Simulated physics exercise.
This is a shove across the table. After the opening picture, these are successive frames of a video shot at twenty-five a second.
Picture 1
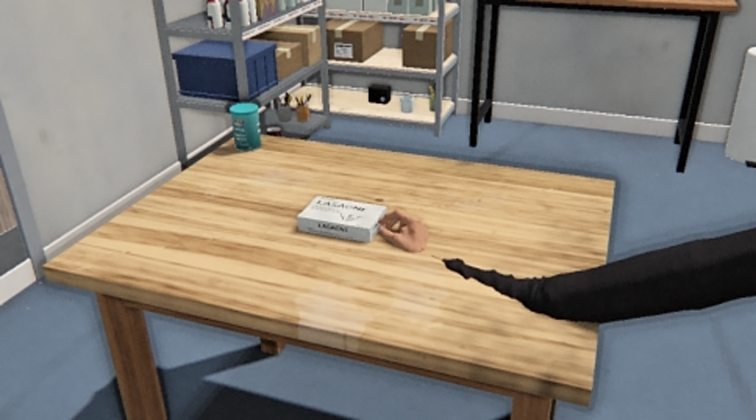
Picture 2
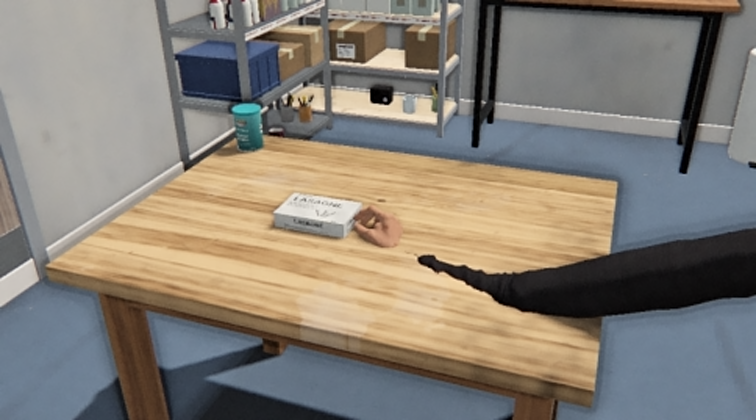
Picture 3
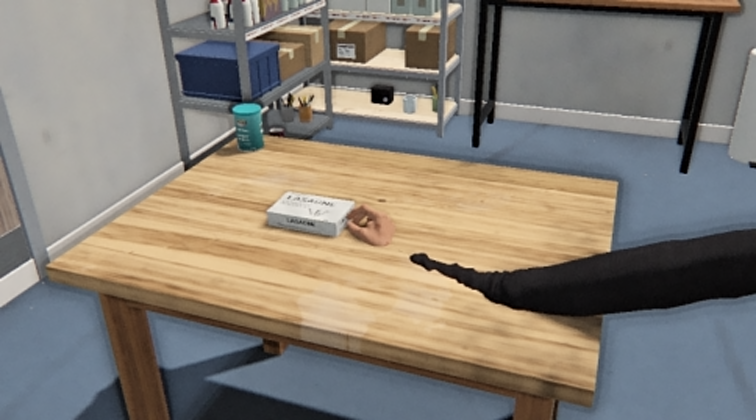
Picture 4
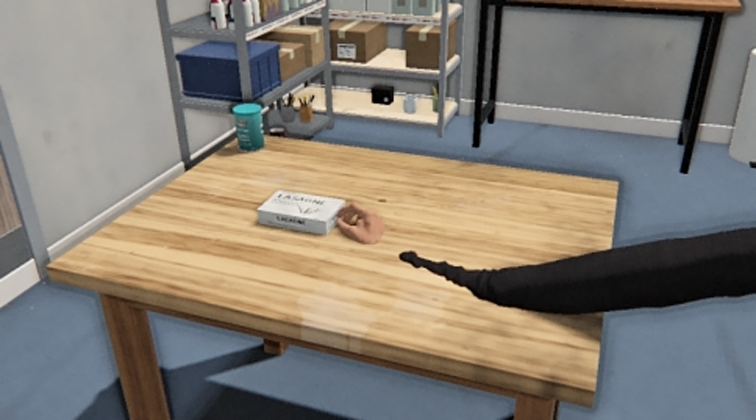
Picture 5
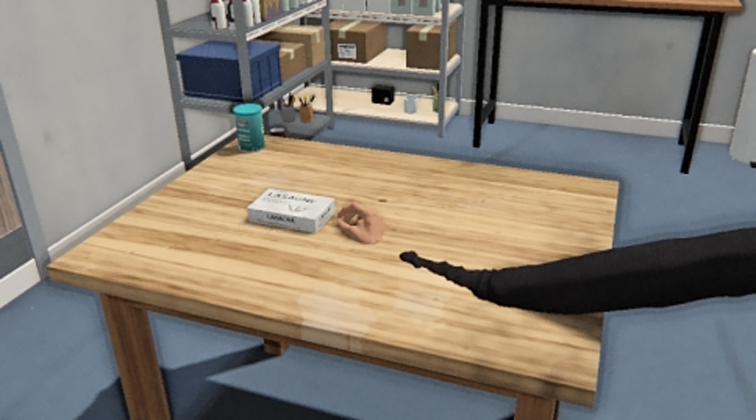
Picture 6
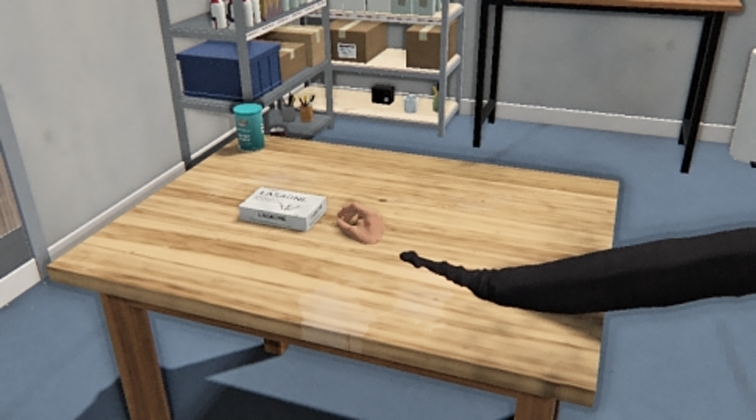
On a wooden table in a storage room, a hand at the end of a black-sleeved arm pushed a white packet to the left, then stayed back while the packet slid slightly farther left.
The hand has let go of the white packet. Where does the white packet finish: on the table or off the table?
The white packet is still on the table.
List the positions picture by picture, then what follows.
The first frame shows under the hand; white packet (343, 219).
The second frame shows under the hand; white packet (318, 215).
The third frame shows under the hand; white packet (312, 214).
The fourth frame shows white packet (302, 212).
The fifth frame shows white packet (292, 210) slid a little.
The sixth frame shows white packet (283, 209) slid a little.
Then, 0.24 s after the last picture, white packet slid a little near (268, 206).
Then, 0.48 s after the last picture, white packet resting near (268, 206).
At rest, moved from the start, white packet. Seen from the same camera at the end, white packet near (268, 206).
